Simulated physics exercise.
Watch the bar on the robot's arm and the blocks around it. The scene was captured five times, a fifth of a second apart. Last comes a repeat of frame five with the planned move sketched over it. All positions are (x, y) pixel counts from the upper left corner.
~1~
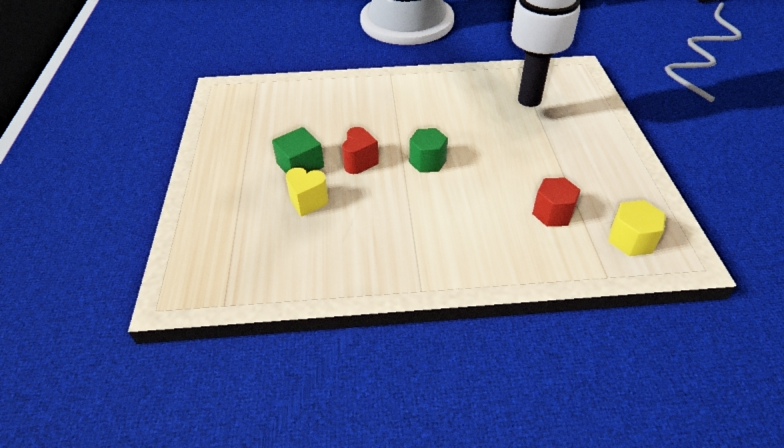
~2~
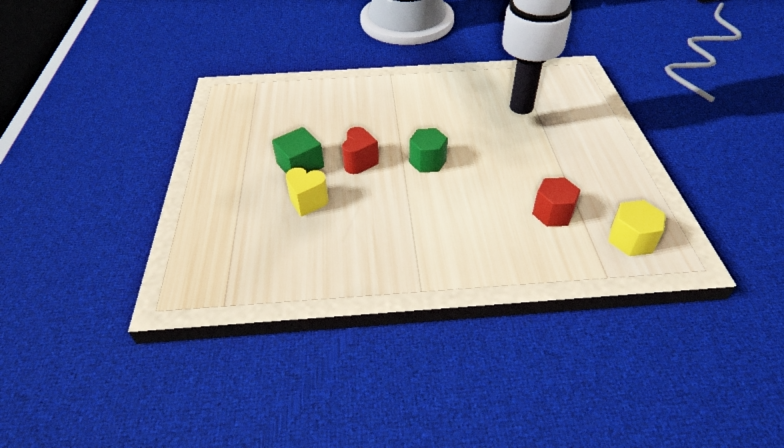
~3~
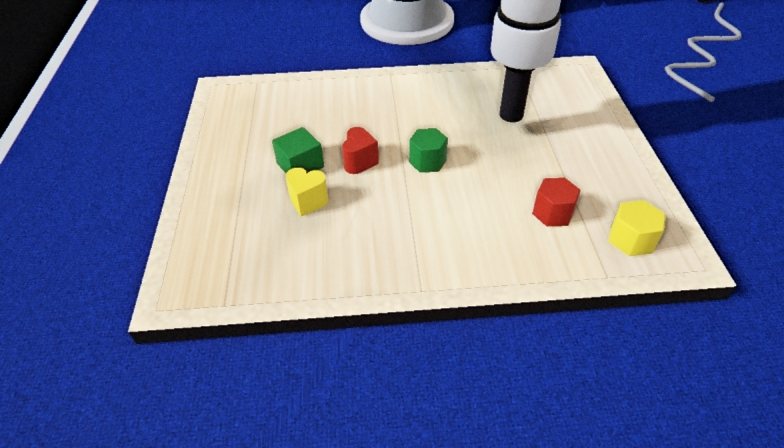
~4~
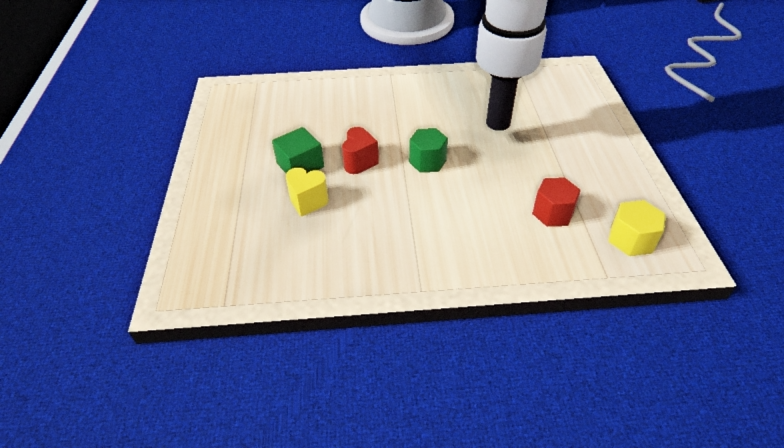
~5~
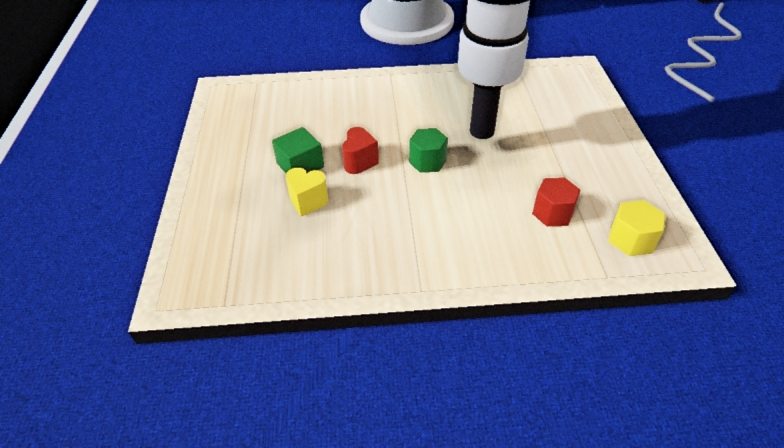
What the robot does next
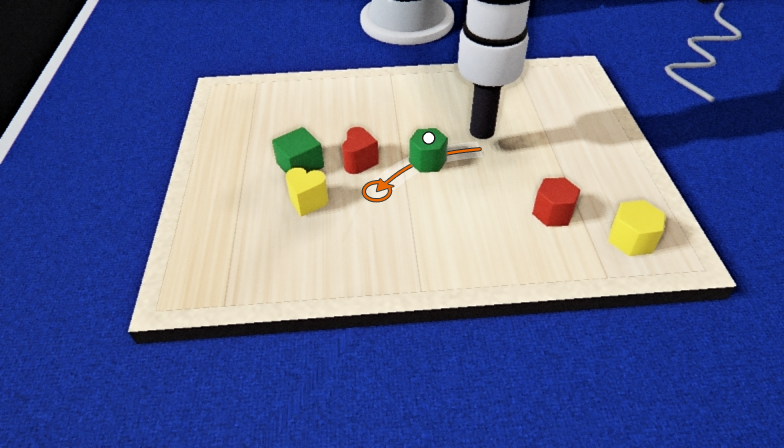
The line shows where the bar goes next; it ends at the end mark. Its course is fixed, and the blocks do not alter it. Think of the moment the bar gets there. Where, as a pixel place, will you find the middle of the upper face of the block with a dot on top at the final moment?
I think it will end close to (342, 167).
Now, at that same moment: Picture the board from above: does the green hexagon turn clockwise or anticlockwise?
Spins clockwise.
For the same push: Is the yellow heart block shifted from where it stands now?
No - that is not the case.
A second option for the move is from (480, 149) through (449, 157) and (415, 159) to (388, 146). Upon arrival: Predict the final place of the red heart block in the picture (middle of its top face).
If I read the scene right, the answer is (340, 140).
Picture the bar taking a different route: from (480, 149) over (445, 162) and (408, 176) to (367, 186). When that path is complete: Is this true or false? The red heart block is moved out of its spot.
True.
Path on the board, from (480, 149) via (440, 155) and (405, 169), ending at (377, 191); the dot is on the green hexagon.
The first path, step by step. One third of the way, bar at (440, 138); green hexagon at (415, 142).
Two thirds of the way, bar at (405, 152); red heart block at (351, 138); green hexagon at (377, 154), turned 15° clockwise.
At the end, bar at (376, 174); yellow heart block in place; red heart block at (348, 138); green hexagon at (342, 167), turned 60° clockwise.
